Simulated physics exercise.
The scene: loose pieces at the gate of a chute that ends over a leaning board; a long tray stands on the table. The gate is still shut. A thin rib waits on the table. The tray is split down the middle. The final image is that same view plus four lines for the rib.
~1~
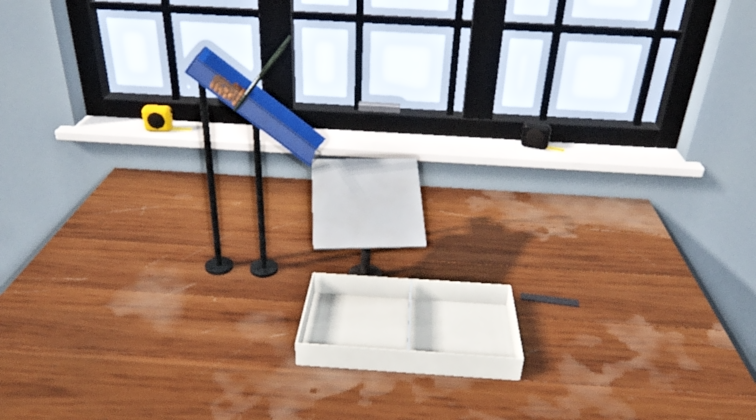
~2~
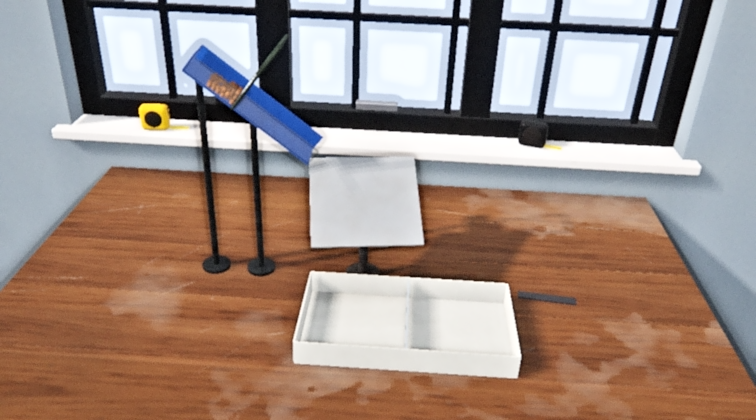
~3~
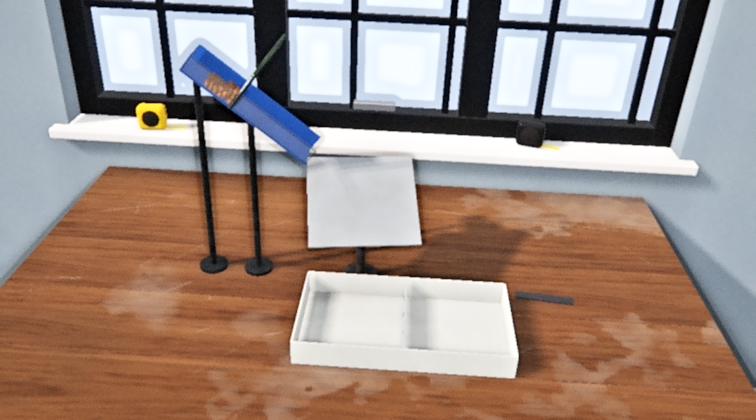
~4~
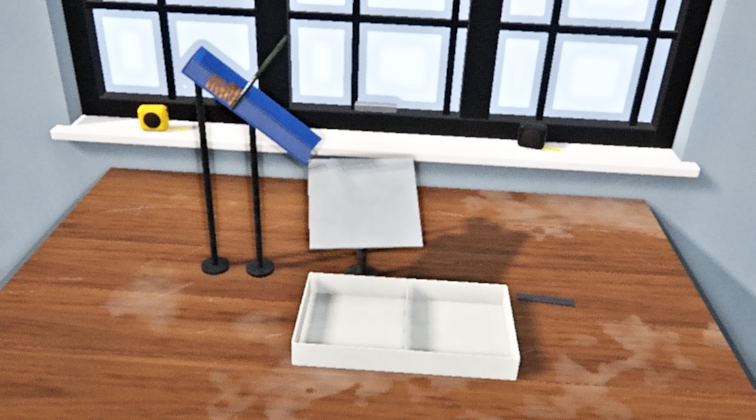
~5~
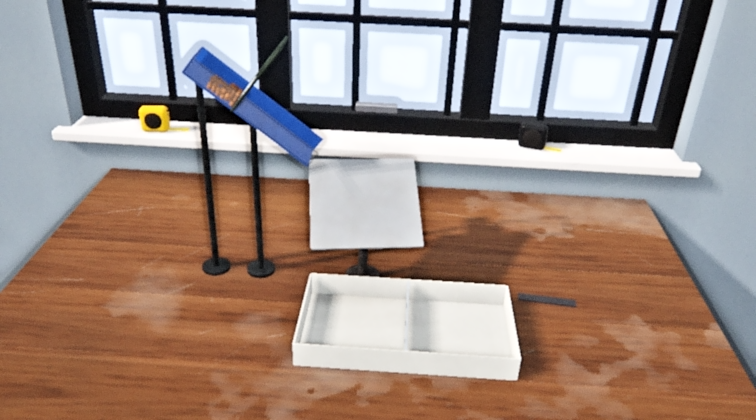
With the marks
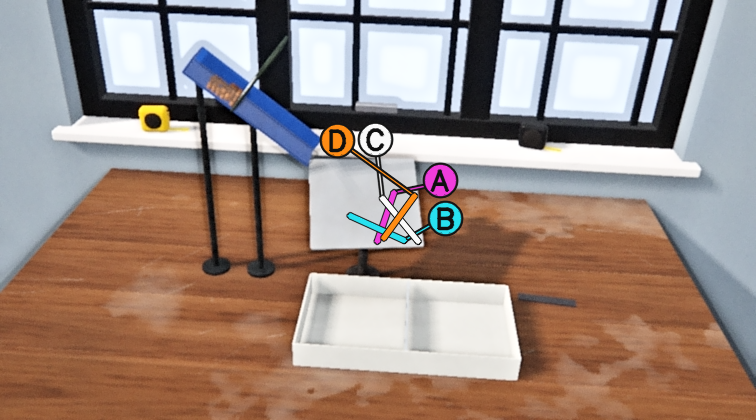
Blue sloping chute holding small brown pieces behind a gate above a tilted grey board and white divided tray, nothing moving noticeably.
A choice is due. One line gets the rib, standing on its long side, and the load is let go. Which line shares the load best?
The answer is line C.
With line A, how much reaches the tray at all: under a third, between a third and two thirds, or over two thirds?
Line A gives over two thirds.
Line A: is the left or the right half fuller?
More lands on the left.
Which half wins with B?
Right.
On the marked copy, line A from (394, 192) to (377, 241); line B from (350, 215) to (404, 240); line C from (382, 198) to (418, 241); line D from (414, 195) to (383, 238).
If A is chosen, of what is caught, nearly all in the left half, a small part in the right.
If B is chosen, of what is caught, a small part in the left half, nearly all in the right.
If C is chosen, of what is caught, about a third in the left half, about two thirds in the right.
If D is chosen, of what is caught, nearly all in the left half, a small part in the right.
